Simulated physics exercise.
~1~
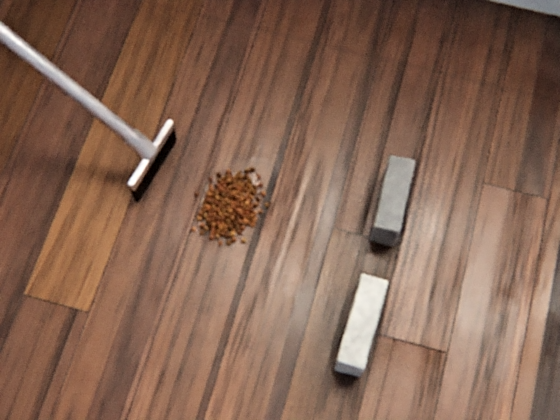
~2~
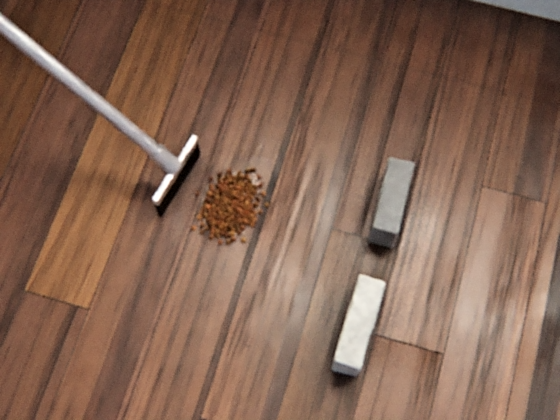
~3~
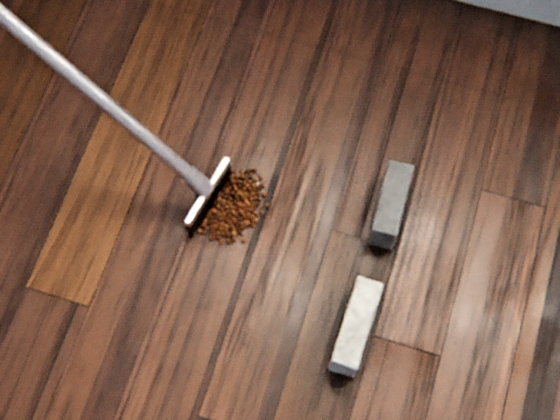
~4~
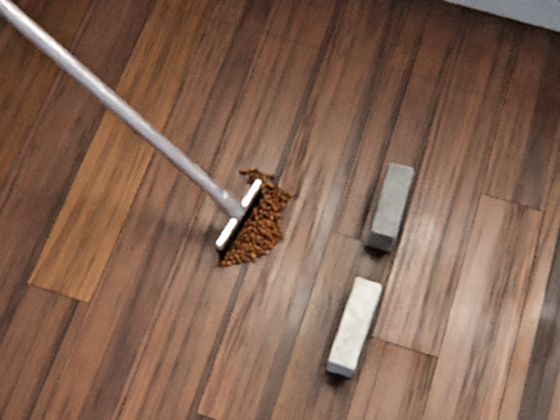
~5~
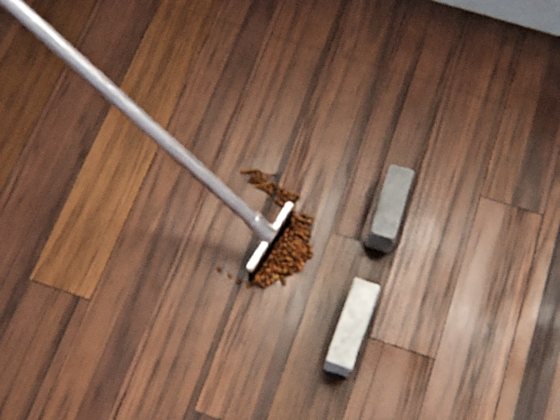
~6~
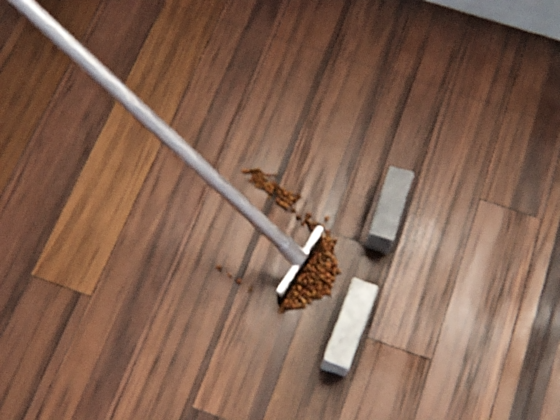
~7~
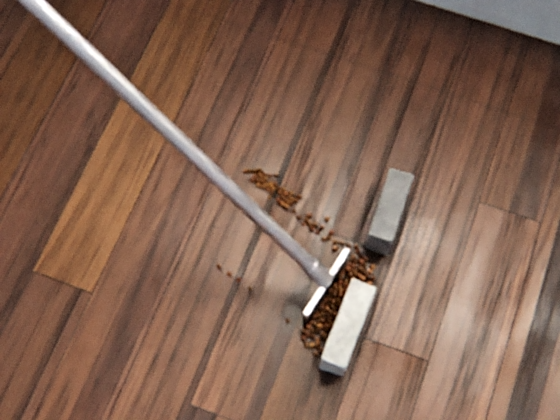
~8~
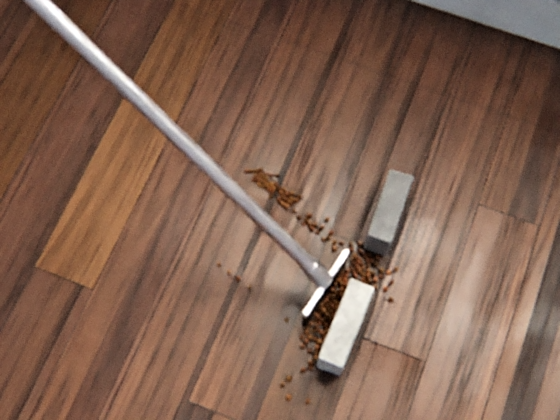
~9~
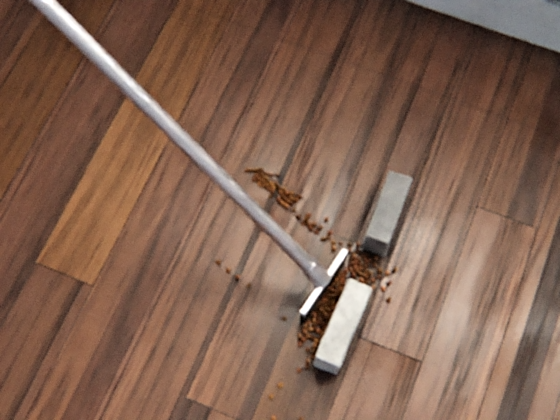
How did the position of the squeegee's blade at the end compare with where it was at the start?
It began on the left, beside the pile of brown pieces, and ended farther right and lower down, close up against the paler block.
